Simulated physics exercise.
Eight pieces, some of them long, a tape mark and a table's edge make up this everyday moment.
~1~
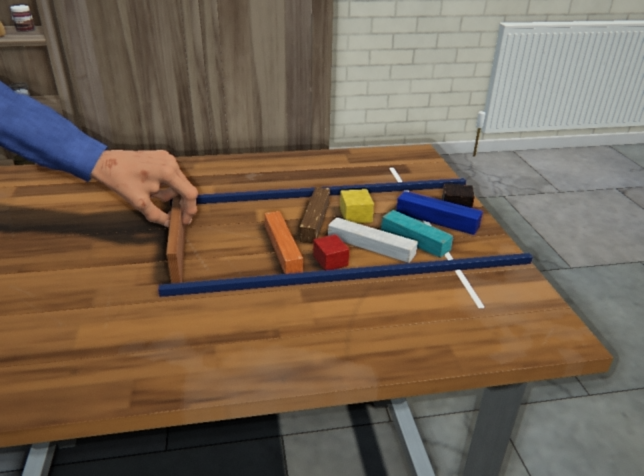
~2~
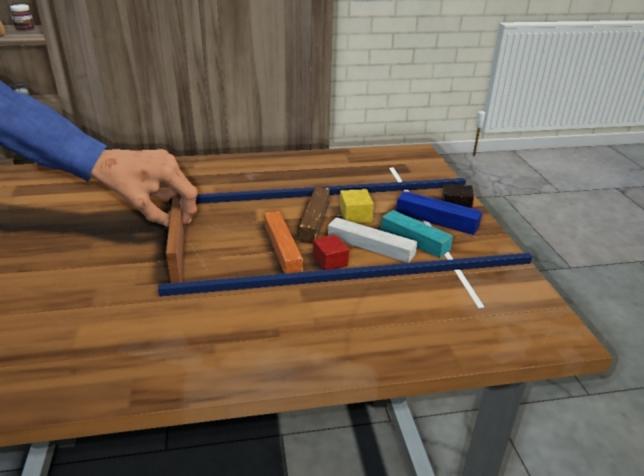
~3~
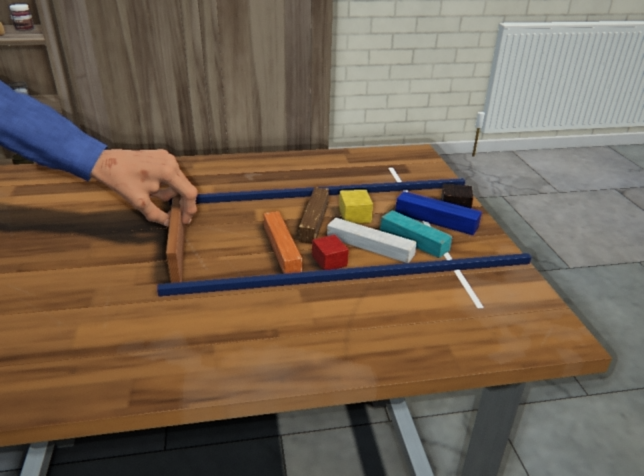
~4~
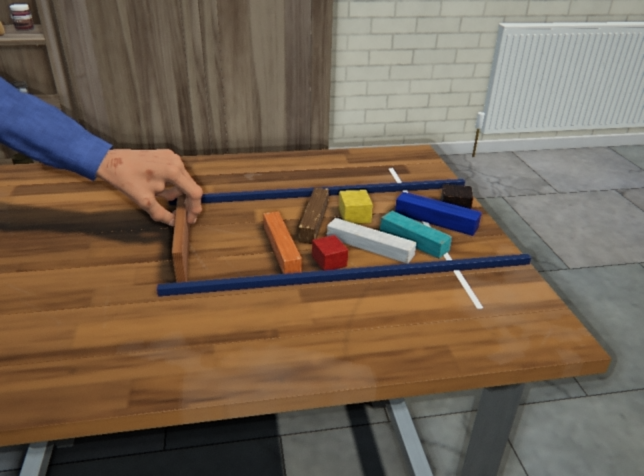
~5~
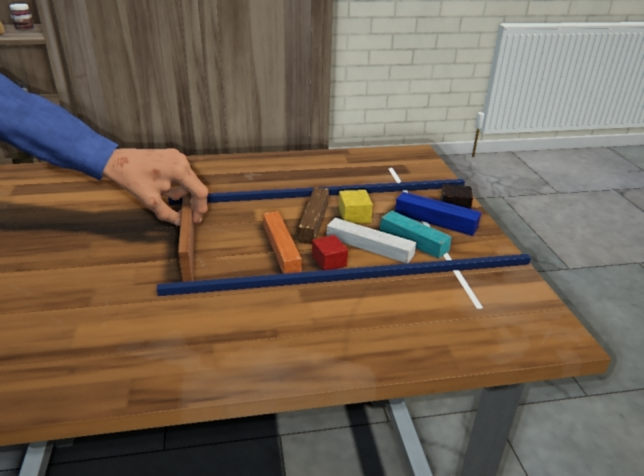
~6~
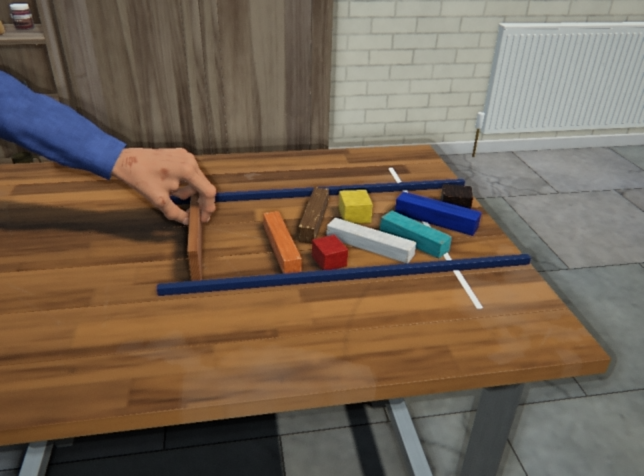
A hand sliding an upright wooden board slightly right between two blue rails, while the coloured blocks ahead stay still.
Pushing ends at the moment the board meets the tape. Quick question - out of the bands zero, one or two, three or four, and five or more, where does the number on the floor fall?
The band is one or two.
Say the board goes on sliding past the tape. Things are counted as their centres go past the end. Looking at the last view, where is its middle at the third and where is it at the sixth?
I'd put the first at about (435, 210) and the next at about (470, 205).
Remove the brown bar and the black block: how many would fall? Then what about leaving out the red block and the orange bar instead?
You'd count 0 the first time and 1 the second time.
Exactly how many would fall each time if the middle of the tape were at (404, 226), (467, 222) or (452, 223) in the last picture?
In that order 1, 5 and 4.
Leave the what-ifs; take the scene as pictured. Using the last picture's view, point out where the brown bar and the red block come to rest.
In order, first (440, 204), then (473, 243).
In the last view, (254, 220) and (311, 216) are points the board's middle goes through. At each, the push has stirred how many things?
The count is 0 at the first point and 4 at the second.
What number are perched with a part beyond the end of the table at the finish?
The count is 1.
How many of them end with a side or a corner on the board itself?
Number: 1.
Soon after, none off yet; black block at rest near (456, 199); blue stick at rest near (437, 213); turquoise bar at rest near (414, 234).
Then, none off yet; black block at rest near (456, 199); blue stick moved a little near (445, 211); turquoise bar moved a little near (432, 230).
At rest, the number that fall off is one or two; fallen, blue stick and black block.
